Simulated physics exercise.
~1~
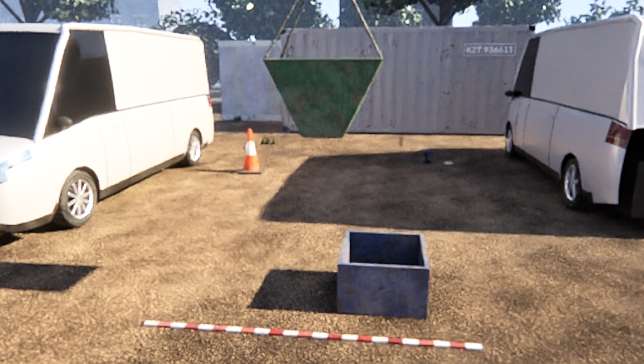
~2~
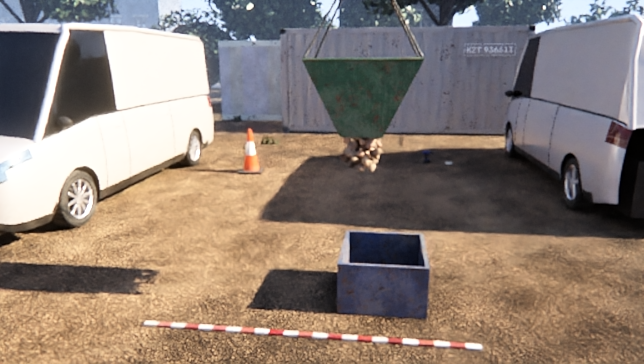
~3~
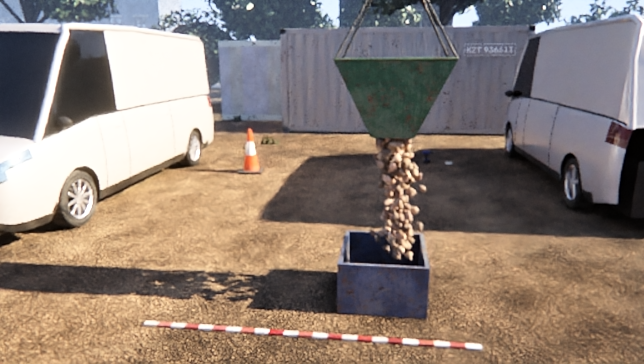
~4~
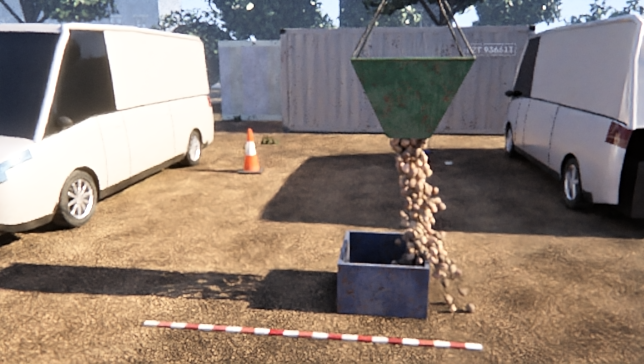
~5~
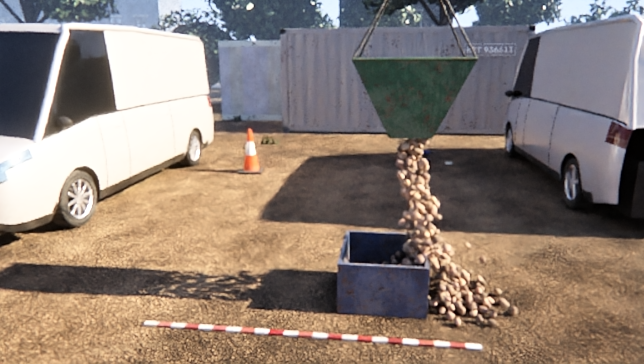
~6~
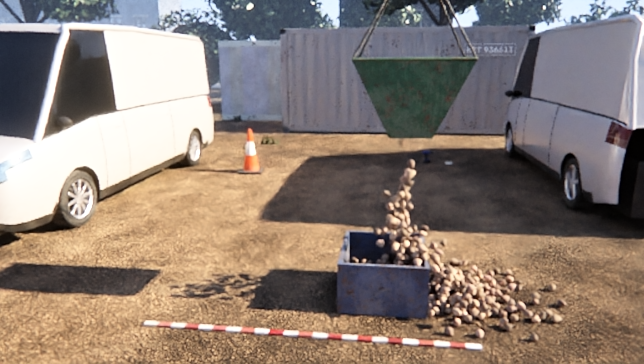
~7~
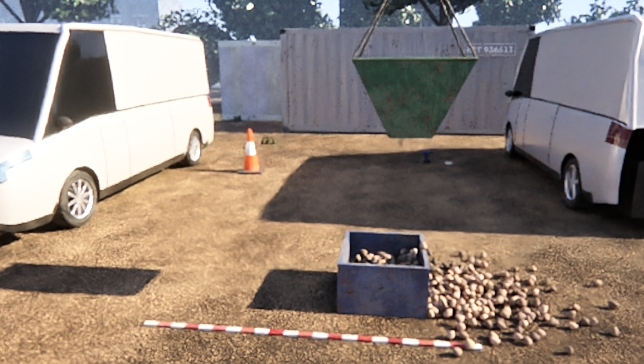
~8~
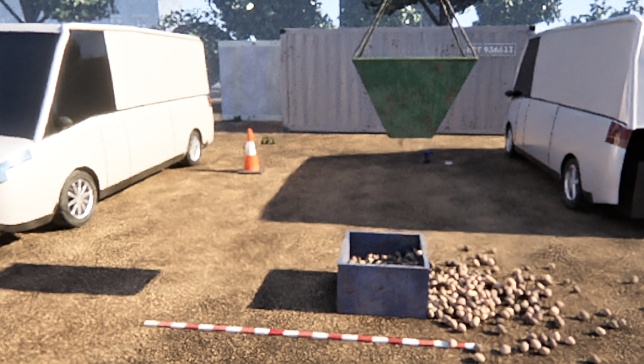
At the start, a green skip hangs on cables above a dirt yard, between two white vans, with an open blue-grey bin and a red-and-white staff on the ground below. The skip moves rightwards, and brown stones begin to drop from its underside. They pour in a stream into the bin, then, as the skip travels further right, also spill over its right side. The skip stops, and the stream thins and ends as stones roll outward to the right. Finally, the skip hangs empty, with stones inside the bin and a loose, scattered spread beside it.
